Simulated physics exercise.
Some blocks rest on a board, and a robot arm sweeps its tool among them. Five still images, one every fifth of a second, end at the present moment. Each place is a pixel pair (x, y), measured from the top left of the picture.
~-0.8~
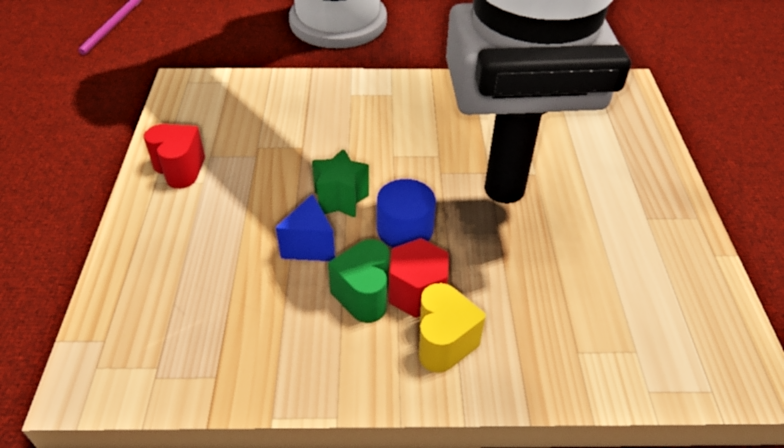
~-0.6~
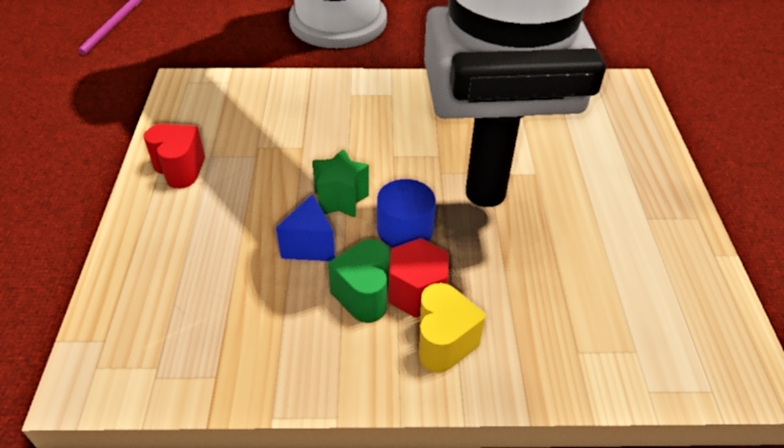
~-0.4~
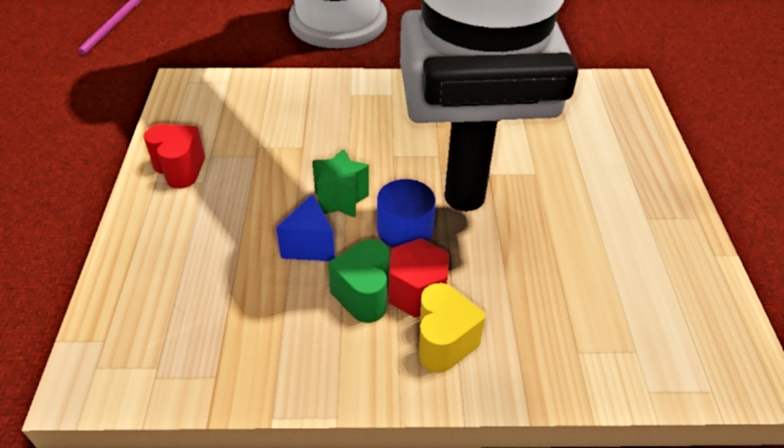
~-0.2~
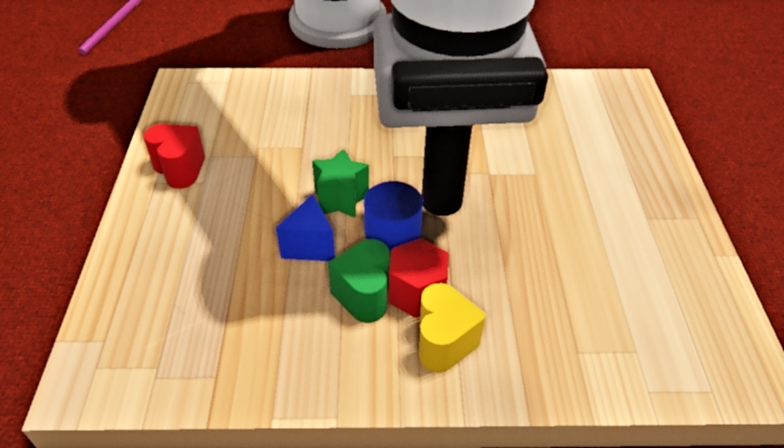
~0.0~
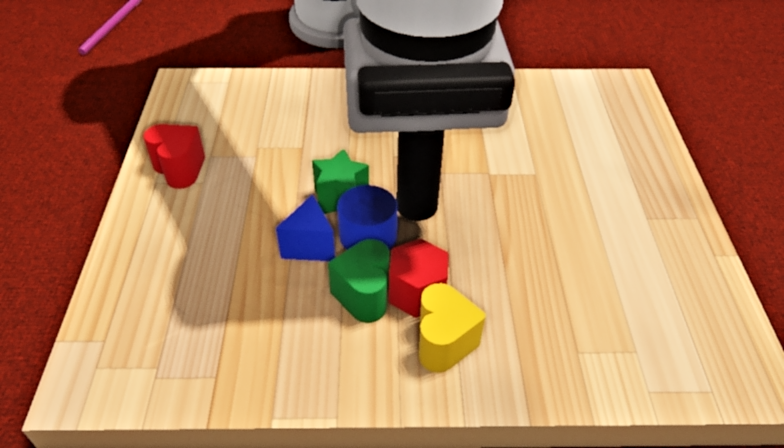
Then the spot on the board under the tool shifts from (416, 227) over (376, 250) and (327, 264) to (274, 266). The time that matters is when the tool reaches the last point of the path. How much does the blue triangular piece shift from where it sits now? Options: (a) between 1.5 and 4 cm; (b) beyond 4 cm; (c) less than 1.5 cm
It's b.
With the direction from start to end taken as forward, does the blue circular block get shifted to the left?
No, that is not how it ends up.
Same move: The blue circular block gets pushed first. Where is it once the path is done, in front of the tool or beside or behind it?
It is still in front.
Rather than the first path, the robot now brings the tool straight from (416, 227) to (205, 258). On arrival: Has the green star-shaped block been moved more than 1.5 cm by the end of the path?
No.
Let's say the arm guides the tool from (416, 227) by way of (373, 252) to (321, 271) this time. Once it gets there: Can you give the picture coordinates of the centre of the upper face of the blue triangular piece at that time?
It should be at (229, 210) by then.
The first path, step by step. One third of the way, tool (376, 230); blue triangular piece (274, 218), turned 15° clockwise; blue circular block (323, 217).
Two thirds of the way, tool (325, 243); blue triangular piece (229, 212), turned 35° clockwise; green heart block (361, 268); blue circular block (273, 223).
At the end, tool (271, 245); blue triangular piece (188, 200), turned 55° clockwise; green heart block (361, 268); blue circular block (223, 219); red six-sided block not moved.
